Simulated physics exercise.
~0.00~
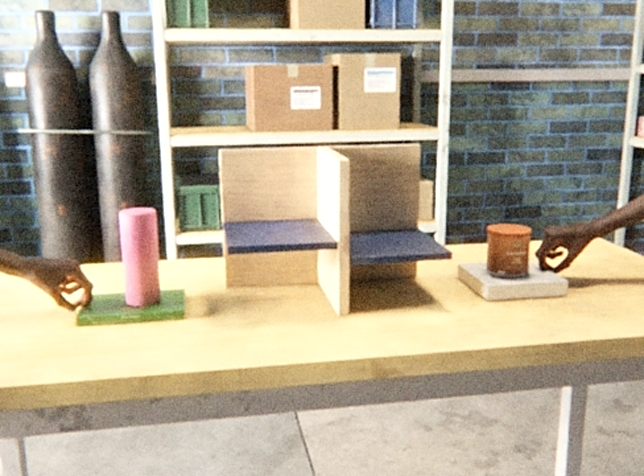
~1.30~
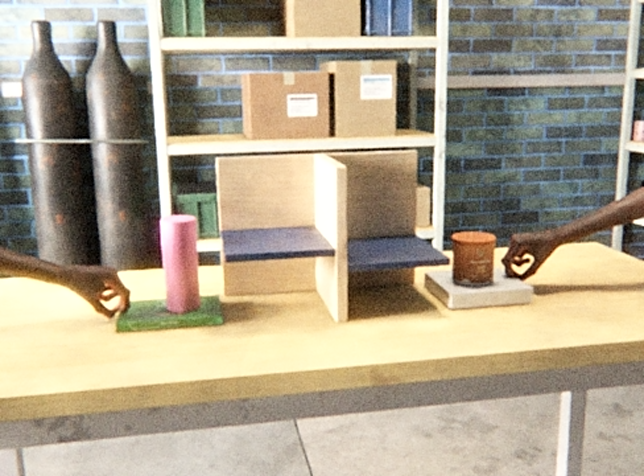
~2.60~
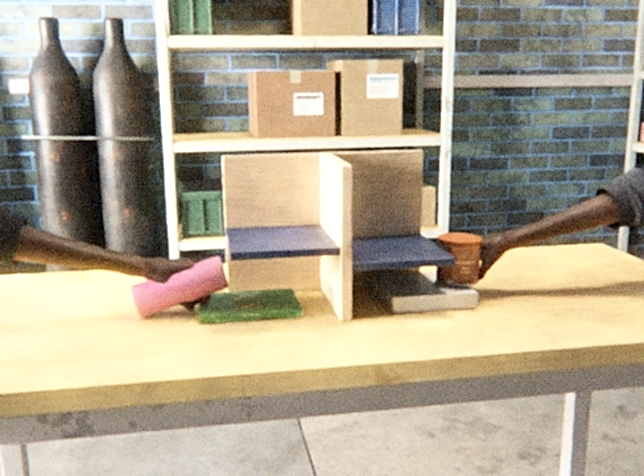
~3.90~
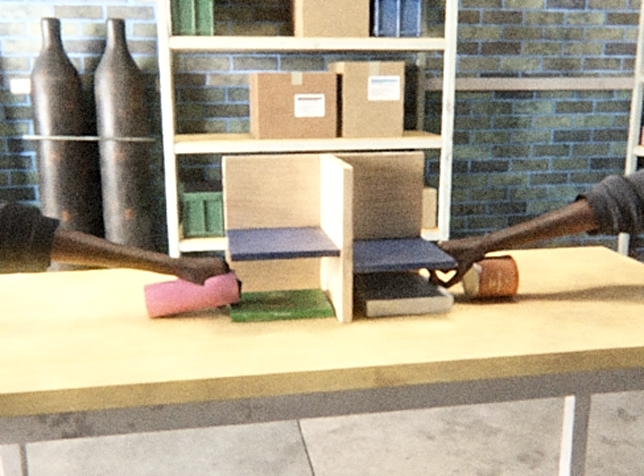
Two hands slide loaded carriers toward a low blue shelf, split by an upright pale wooden panel, on a yellow-topped table before metal racking and a blue brick wall, seen from the front by a slightly swaying camera. The left hand pushes a green slab with an upright pink candle rightward, while the right hand pushes a white tray with an orange pot leftward. As the carriers reach the shelf, the candle is knocked over and the pot is pushed back. Finally, both carriers sit beneath the shelf, with the candle on its side at left and the pot tipped at right.
